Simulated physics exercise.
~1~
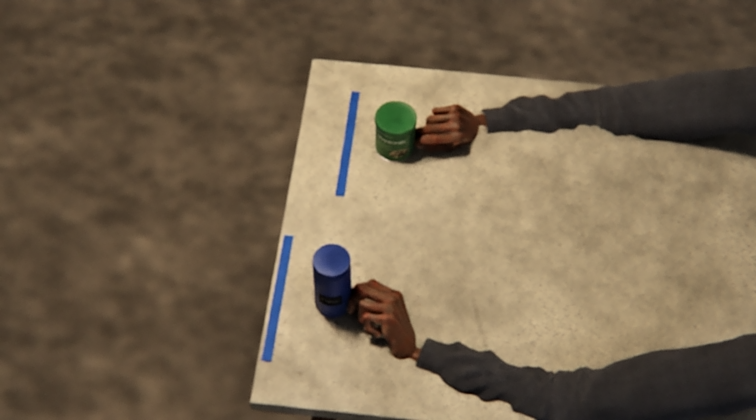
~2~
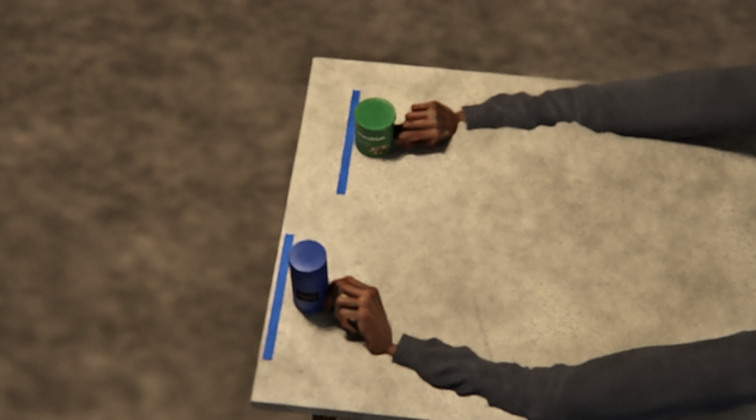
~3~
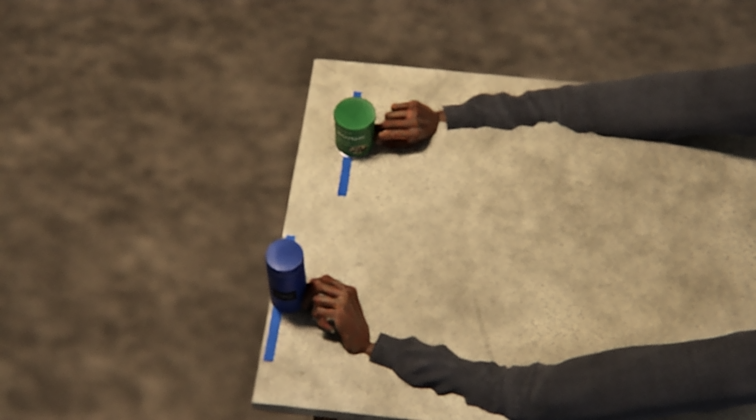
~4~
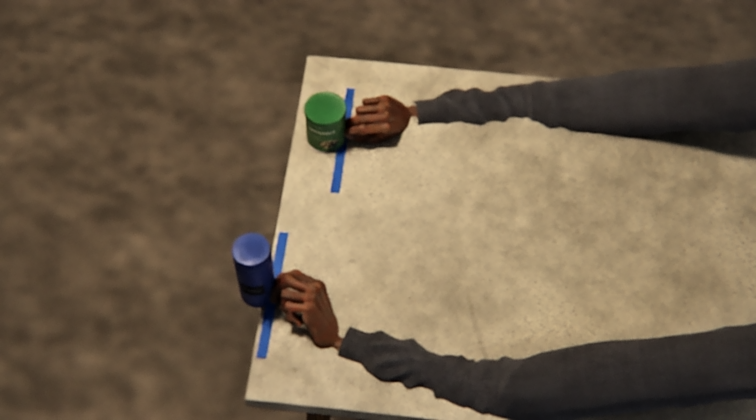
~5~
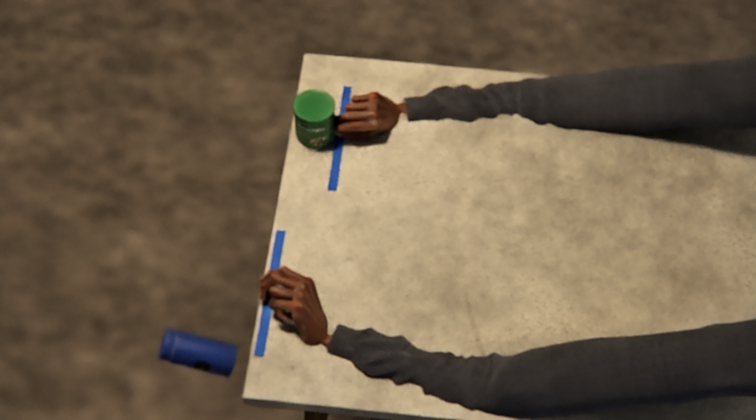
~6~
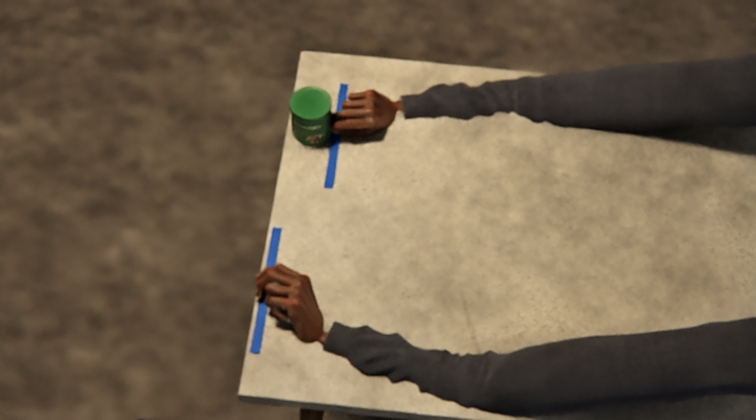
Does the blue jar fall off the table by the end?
Yes, the blue jar goes over the left edge and drops out of view. The green pot stays on the table.
Two hands push a green pot and a blue jar left until the jar falls off.
